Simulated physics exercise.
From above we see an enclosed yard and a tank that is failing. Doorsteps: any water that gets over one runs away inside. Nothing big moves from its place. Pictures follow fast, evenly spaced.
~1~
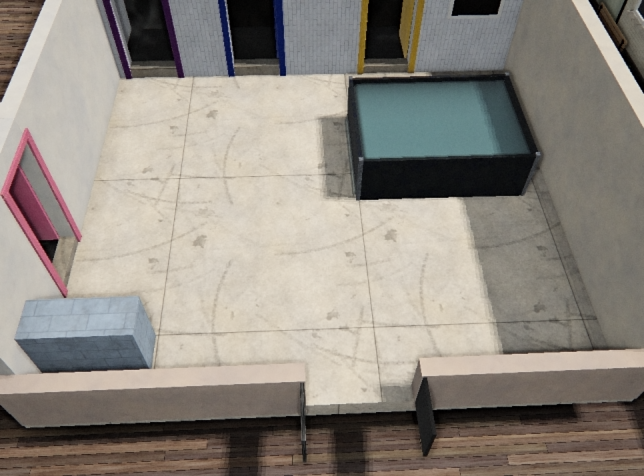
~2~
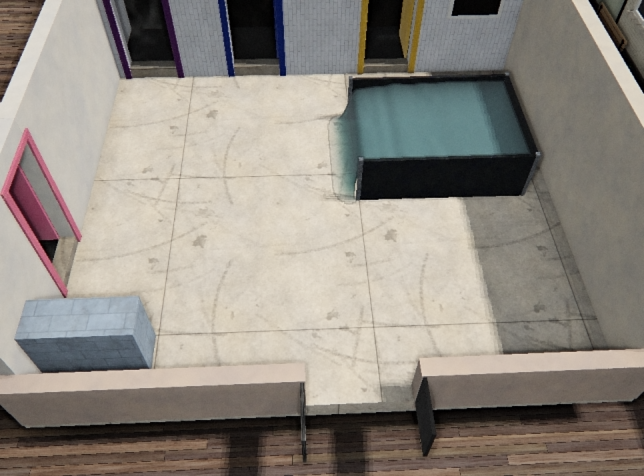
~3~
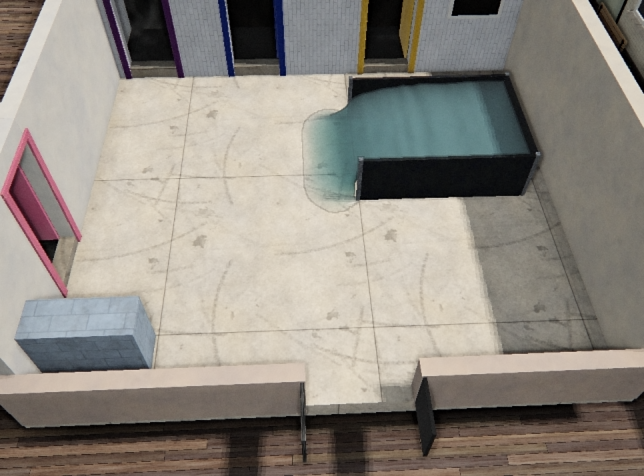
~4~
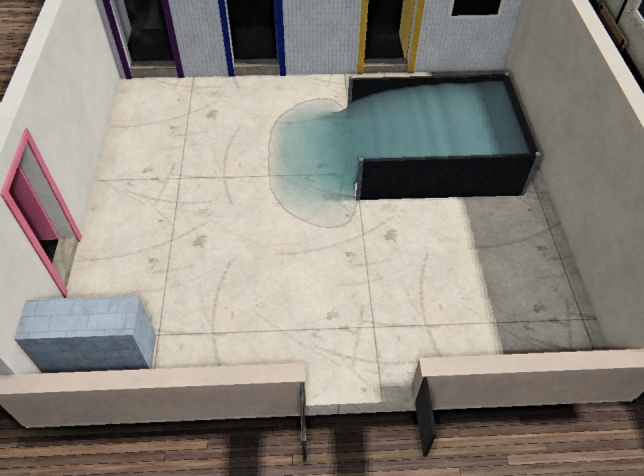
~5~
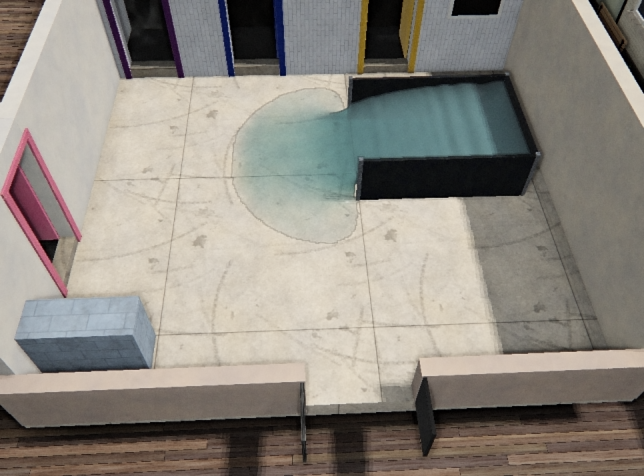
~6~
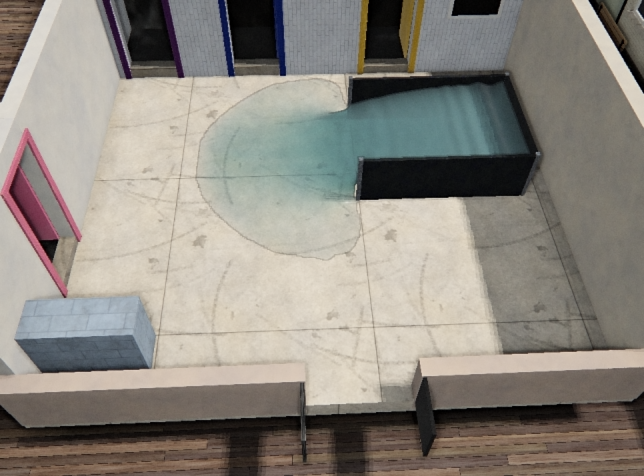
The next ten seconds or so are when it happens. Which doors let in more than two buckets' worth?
Blue door: Not too much gets in there; pink door: Too much gets in there; yellow door: Not too much gets in there; purple door: Too much gets in there.
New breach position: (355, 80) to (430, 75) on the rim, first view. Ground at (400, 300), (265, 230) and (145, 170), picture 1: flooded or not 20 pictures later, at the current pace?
In turn: Untouched, then untouched, then inundated.
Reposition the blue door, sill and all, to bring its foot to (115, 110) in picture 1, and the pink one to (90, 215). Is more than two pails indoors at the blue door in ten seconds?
Here, blue overshoots.
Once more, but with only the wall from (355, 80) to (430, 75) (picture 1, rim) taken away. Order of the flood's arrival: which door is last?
It's the pink one that comes last.
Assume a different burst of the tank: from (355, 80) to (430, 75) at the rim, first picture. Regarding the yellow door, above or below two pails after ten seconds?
As far as I can tell, the yellow door surpasses the limit.
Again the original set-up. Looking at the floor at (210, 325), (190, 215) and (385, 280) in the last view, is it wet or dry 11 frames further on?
Result, in that order: Wetted / wetted / not wetted.
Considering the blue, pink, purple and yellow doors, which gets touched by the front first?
Result: The blue one is first.
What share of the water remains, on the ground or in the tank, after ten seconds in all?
Estimate: 90 per cent.
A moment on, water covers 45 % of the floor; the blue door wet at the sill, nothing in, the pink door not reached, the yellow door not reached, the purple door not reached.
Next, water covers 50 % of the floor; the blue door wet at the sill, nothing in, the pink door under two buckets in, the yellow door not reached, the purple door wet at the sill, nothing in.
Then, water covers 55 % of the floor; the blue door wet at the sill, nothing in, the pink door over two buckets in, the yellow door not reached, the purple door over two buckets in.
Later, water covers 80 % of the floor; the blue door wet at the sill, nothing in, the pink door far over two buckets in, the yellow door wet at the sill, nothing in, the purple door far over two buckets in.
In the end, water covers 95 % of the floor; the blue door wet at the sill, nothing in, the pink door far over two buckets in, the yellow door wet at the sill, nothing in, the purple door far over two buckets in.
